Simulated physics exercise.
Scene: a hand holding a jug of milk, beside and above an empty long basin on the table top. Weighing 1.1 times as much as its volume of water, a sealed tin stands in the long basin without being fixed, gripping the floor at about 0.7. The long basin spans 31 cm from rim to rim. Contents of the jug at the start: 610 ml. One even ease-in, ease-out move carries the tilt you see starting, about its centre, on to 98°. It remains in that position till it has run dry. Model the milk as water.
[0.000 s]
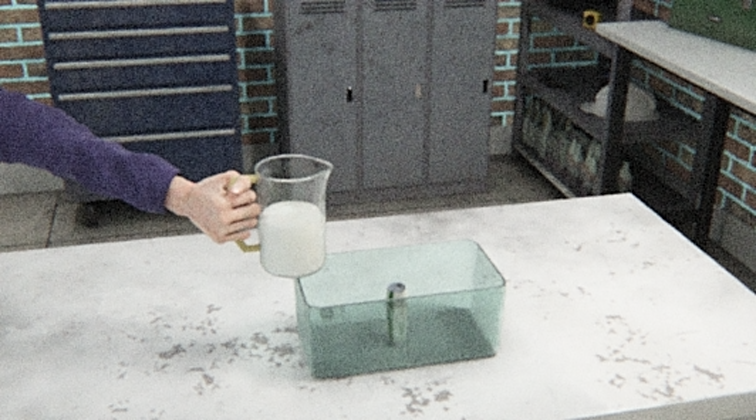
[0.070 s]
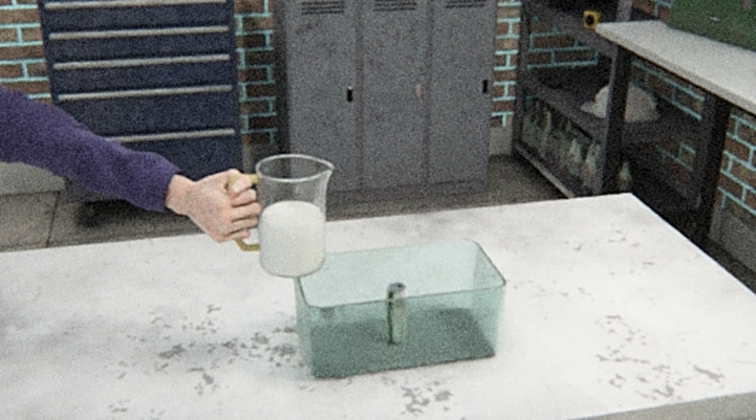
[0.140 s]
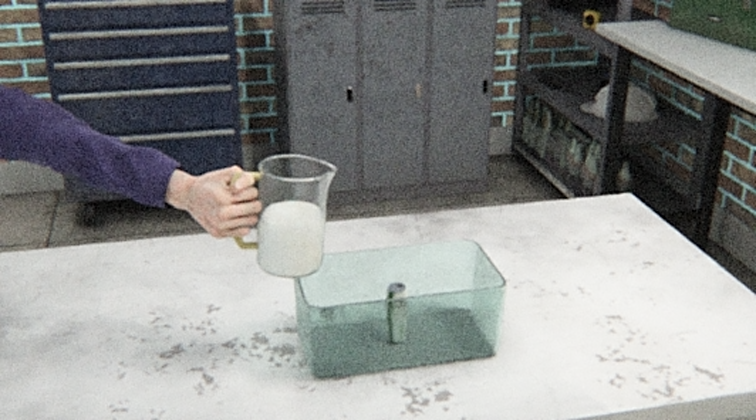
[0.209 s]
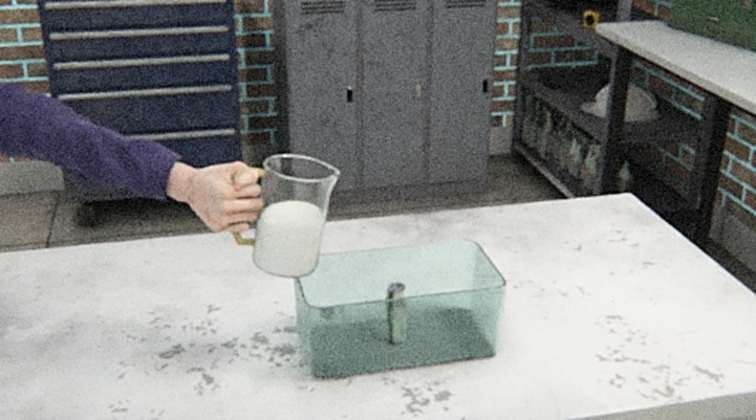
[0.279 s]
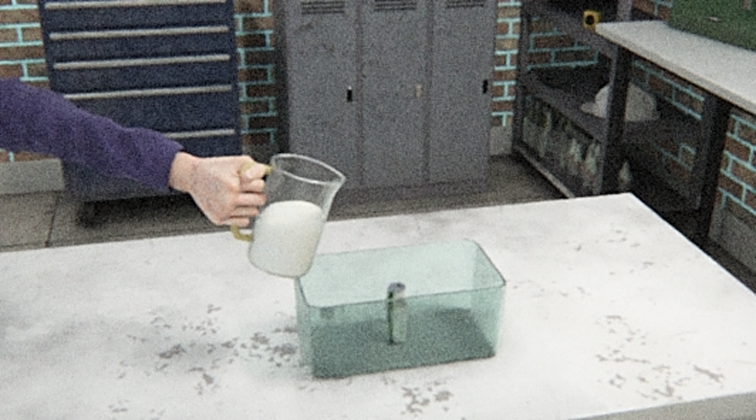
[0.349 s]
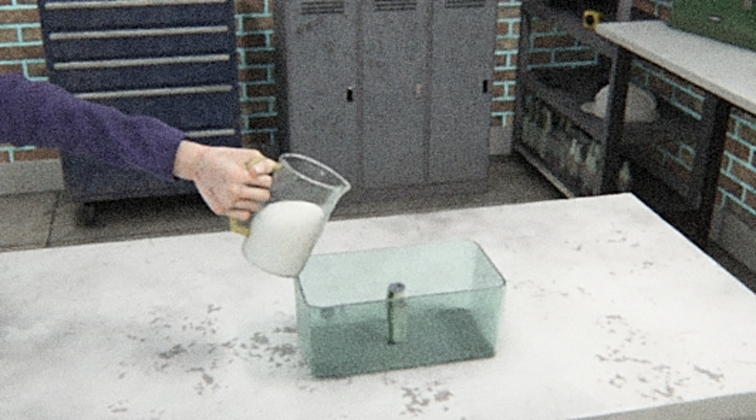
On a workshop table, a hand gradually tilts a milk jug rightward beside a clear basin.
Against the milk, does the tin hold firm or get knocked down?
It gets knocked down.
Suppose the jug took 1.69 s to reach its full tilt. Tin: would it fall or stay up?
In that case the tin overturns.
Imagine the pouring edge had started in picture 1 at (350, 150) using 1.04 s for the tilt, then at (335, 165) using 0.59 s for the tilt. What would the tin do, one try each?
In the first try it remains standing; in the second it comes down.
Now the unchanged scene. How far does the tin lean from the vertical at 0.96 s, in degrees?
Some 0°.
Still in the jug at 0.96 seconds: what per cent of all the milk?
About 54 percent.
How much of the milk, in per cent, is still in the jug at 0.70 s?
Around 98 in a hundred.
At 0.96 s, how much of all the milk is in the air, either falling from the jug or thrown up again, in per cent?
18 per cent, roughly.
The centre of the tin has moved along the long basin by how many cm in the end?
Shift of tin centre: Approx. 7.5 cm.
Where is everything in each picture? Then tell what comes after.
Tilt 0°; pouring edge (333, 165); surface from (260, 215) to (322, 209); the long basin's rim runs from (300, 283) to (491, 262); the tin's top is at (397, 289), in the first picture.
Tilt 1°; pouring edge (334, 166); surface from (260, 215) to (322, 209), in the second picture.
Tilt 4°; pouring edge (336, 168); surface from (259, 215) to (323, 209), in the third picture.
Tilt 10°; pouring edge (341, 172); surface from (260, 216) to (322, 209), in the fourth picture.
Tilt 17°; pouring edge (346, 178); surface from (259, 217) to (324, 209), in the fifth picture.
Tilt 25°; pouring edge (350, 185); surface from (254, 221) to (325, 210), in the sixth picture.
After 0.70 s the tilt is 76° and 97 per cent is still to pour; the tin stands where it began.
After 0.96 s the tilt is 97° and 54 per cent is still to pour; the tin stands where it began.
After 1.24 s the tilt is 98° and 18 per cent is still to pour; the tin lies on its side.
After 1.53 s the tilt is 98° and 4 per cent is still to pour; the tin lies on its side.
In the end the tin lies on its side.
